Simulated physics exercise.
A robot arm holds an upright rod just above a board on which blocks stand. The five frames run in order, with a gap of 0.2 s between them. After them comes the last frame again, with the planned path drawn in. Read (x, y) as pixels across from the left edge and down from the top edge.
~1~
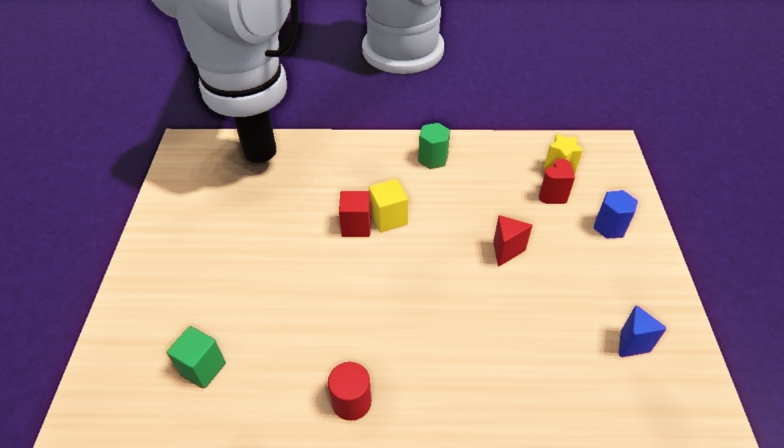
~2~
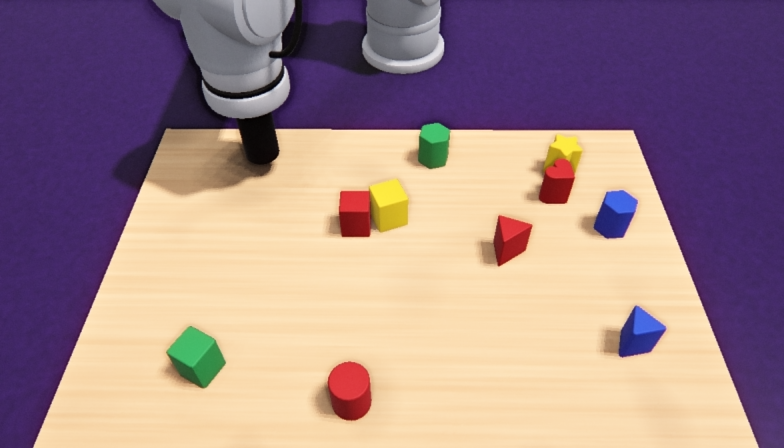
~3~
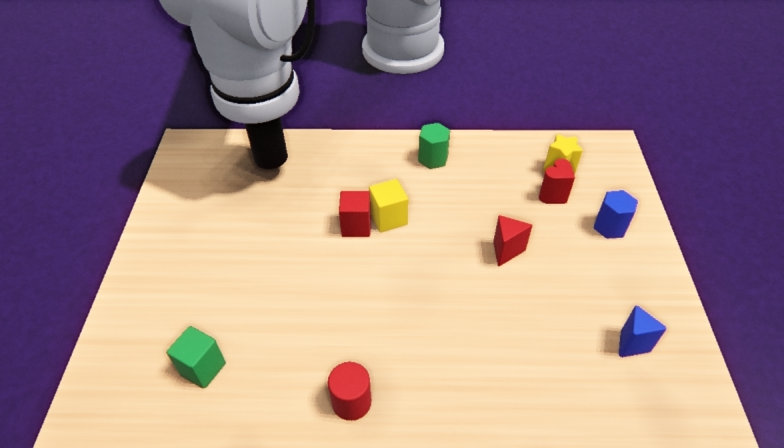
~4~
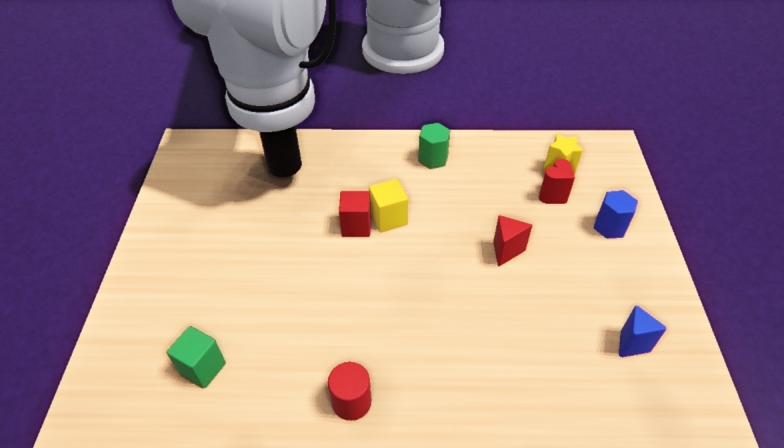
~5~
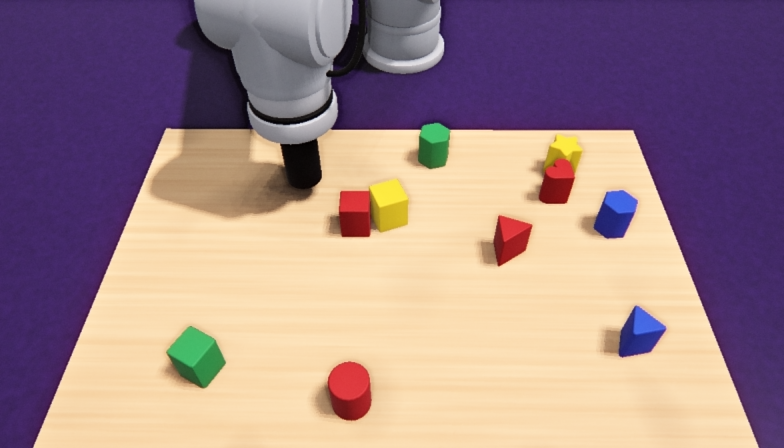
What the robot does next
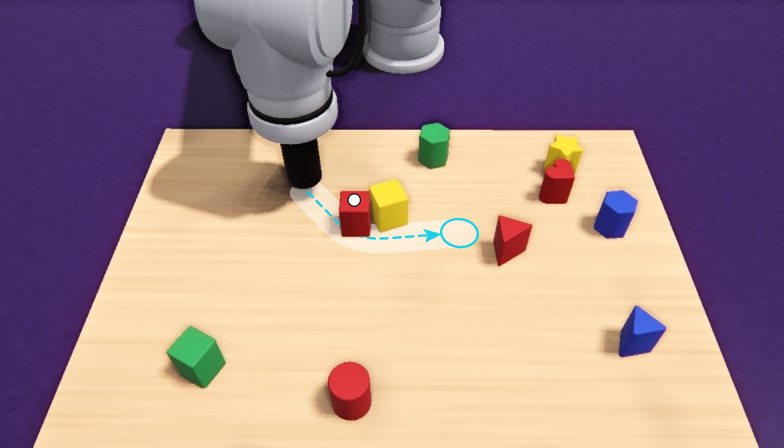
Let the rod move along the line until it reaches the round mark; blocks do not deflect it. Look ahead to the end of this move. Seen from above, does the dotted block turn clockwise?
My answer is yes.
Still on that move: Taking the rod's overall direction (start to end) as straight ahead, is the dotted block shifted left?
I believe not.
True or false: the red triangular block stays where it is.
Answer: True.
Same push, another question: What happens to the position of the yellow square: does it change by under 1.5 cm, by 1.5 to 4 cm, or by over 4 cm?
Between 1.5 and 4 cm.
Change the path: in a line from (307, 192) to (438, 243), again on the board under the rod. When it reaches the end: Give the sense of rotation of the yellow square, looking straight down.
Twists anticlockwise.
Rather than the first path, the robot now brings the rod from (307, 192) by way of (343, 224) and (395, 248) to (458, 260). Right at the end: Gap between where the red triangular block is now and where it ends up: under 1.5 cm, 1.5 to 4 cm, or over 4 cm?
The smallest band: Under 1.5 cm.
The line goes from (307, 192) over (341, 226) and (398, 238) to (459, 233); the dot is on the red square.
What follows on the original path. One third of the way, rod (340, 212); red square (374, 213); yellow square (398, 193), turned 15° anticlockwise.
Two thirds of the way, rod (399, 223); red square (421, 233), turned 45° clockwise; yellow square (413, 187), turned 60° anticlockwise.
At the end, rod (461, 218); red square (432, 236), turned 85° clockwise; yellow square (419, 184), turned 75° anticlockwise; red triangular block unmoved.
